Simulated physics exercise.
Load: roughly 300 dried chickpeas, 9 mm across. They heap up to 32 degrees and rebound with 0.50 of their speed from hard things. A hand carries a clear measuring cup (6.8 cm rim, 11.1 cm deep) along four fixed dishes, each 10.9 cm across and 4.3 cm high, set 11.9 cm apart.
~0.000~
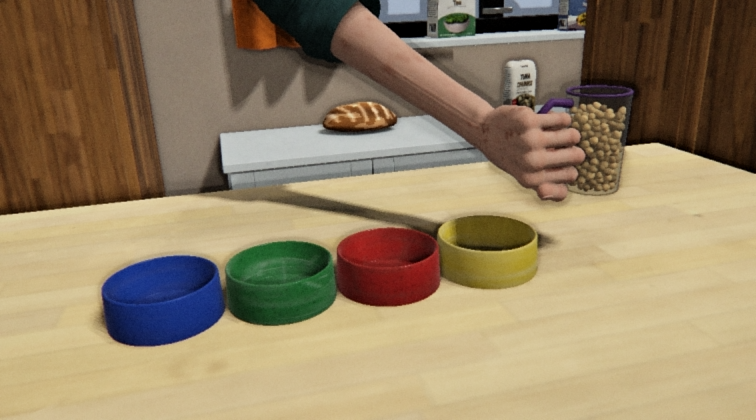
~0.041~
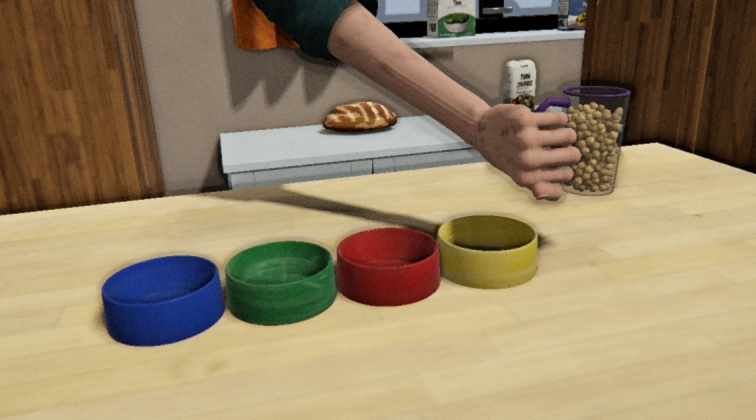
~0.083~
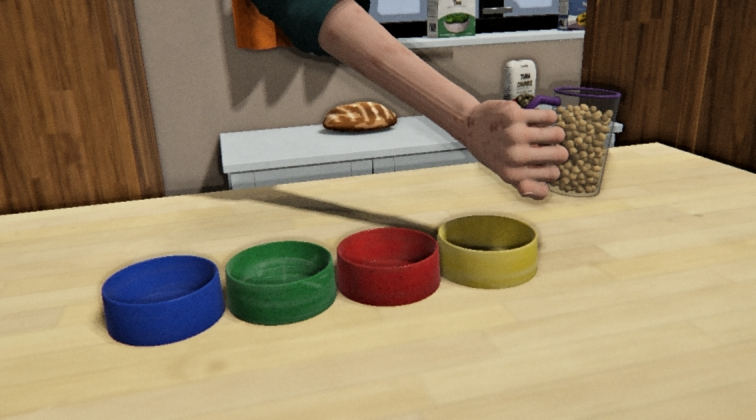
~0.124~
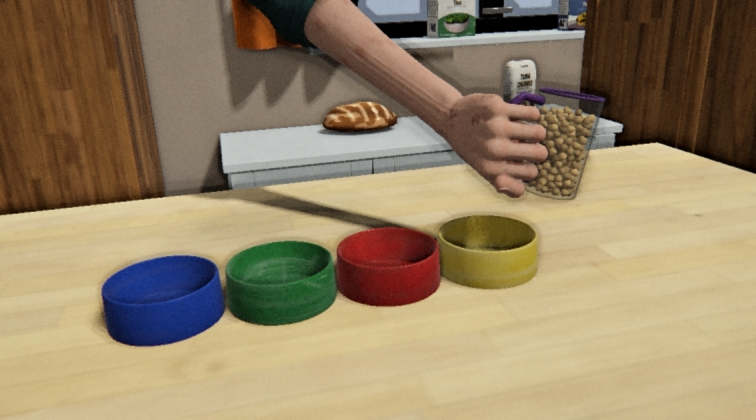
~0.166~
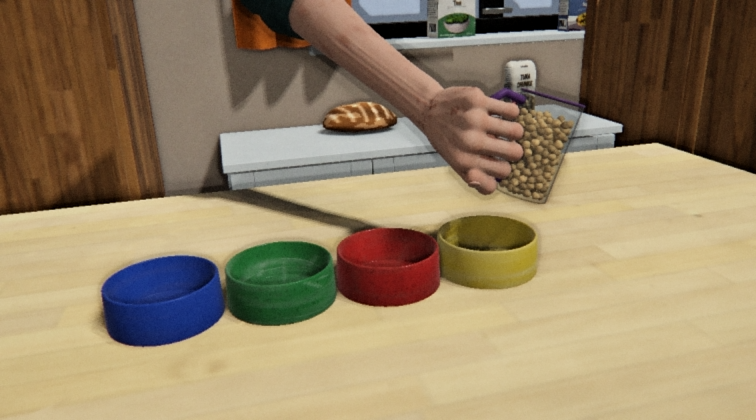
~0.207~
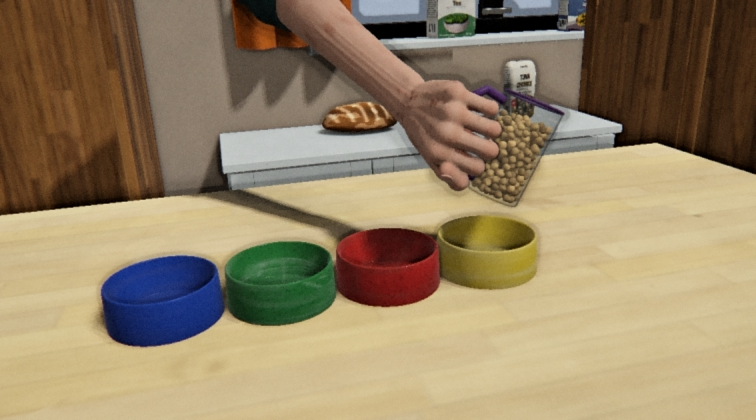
Kitchen counter with four coloured dishes in a row, a hand carrying a clear cup of dried chickpeas left while tilting it.
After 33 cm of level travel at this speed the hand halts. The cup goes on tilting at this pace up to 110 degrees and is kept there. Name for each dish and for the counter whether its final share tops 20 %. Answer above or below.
Red: Above, blue: Below, green: Below, yellow: Below, counter: Below.
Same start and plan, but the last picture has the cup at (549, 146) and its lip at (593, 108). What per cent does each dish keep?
Red 100, blue 0, green 0, yellow 0.
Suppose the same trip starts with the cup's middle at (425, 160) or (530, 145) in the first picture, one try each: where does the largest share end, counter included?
The winner: Blue; green.
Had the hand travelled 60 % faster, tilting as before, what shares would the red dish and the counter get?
In that case red 100; counter 0.
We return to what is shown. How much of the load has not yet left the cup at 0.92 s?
Roughly 70 per cent.
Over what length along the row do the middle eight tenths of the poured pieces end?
About 6 cm.
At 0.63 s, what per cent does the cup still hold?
Some 100 per cent of the load.
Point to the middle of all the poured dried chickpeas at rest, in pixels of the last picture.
Near (387, 265).
Then, at 0.46 s, tilt 68 degrees; cup holds 100 %.
After 0.63 s, tilt 97 degrees; cup holds 100 %.
Then, at 0.92 s, tilt 110 degrees; cup holds 70 %, red 25 %.
At rest (2.5 s), red 100 %, blue 0 %, green 0 %, yellow 0 %, counter 0 %.
